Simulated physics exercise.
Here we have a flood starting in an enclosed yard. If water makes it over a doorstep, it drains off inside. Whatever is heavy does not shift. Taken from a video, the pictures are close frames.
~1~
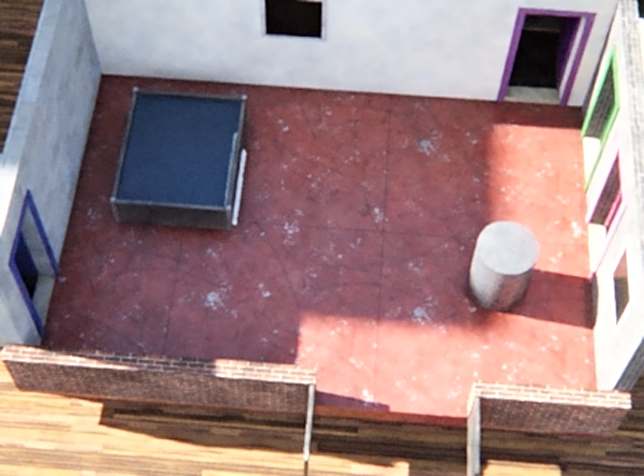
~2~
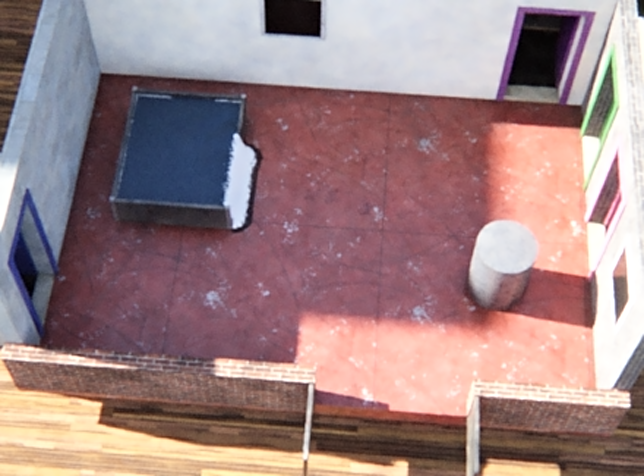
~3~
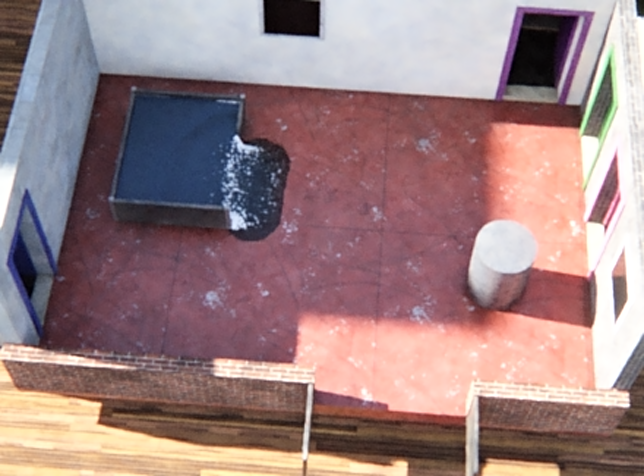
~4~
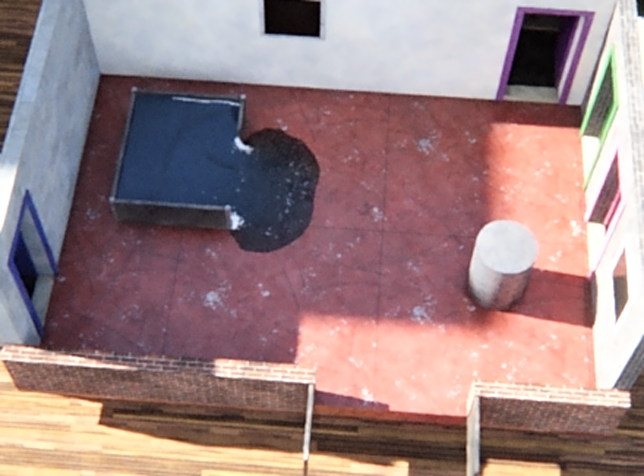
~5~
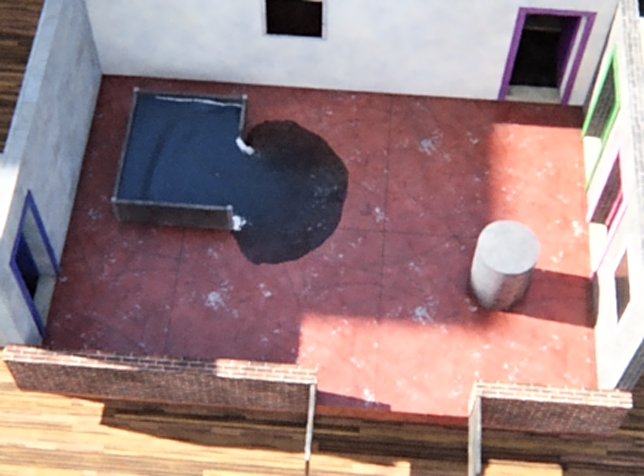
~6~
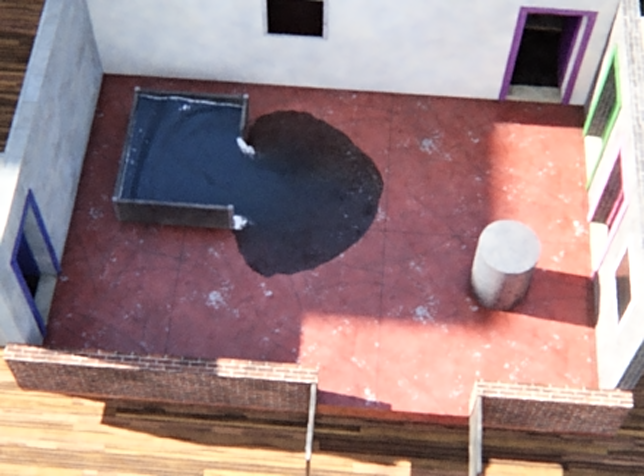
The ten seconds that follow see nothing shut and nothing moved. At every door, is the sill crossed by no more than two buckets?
The blue door: Yes, it stays at two or less. The purple door: Yes, it stays at two or less. The pink door: No, more than that crosses. The green door: No, more than that crosses.
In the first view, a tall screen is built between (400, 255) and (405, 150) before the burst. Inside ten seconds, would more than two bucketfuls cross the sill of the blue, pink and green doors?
So here's the picture: Blue doesn't get there, pink doesn't get there, and green doesn't get there.
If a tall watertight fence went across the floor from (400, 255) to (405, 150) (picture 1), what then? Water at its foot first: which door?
I'd pick the one in purple.
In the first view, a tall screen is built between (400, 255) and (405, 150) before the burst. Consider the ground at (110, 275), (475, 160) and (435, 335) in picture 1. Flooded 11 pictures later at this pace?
Log, spots one to three: Spared; spared; swamped.
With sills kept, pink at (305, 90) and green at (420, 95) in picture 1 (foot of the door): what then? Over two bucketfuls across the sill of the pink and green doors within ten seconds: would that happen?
I'd say pink falls short, while green falls short.
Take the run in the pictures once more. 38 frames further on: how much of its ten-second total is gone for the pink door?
I make it 80 per cent.
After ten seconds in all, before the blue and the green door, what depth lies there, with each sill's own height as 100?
About 0 and 70 per cent.
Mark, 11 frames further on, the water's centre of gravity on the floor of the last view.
I'd put my finger on (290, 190).
A moment on, water covers 25 % of the floor; the blue door not reached, the purple door not reached, the pink door not reached, the green door not reached.
Next, water covers 45 % of the floor; the blue door not reached, the purple door not reached, the pink door not reached, the green door not reached.
Then, water covers 60 % of the floor; the blue door not reached, the purple door wet at the sill, nothing in, the pink door over two buckets in, the green door under two buckets in.
Later, water covers 65 % of the floor; the blue door not reached, the purple door under two buckets in, the pink door over two buckets in, the green door over two buckets in.
In the end, water covers 65 % of the floor; the blue door not reached, the purple door under two buckets in, the pink door far over two buckets in, the green door over two buckets in.
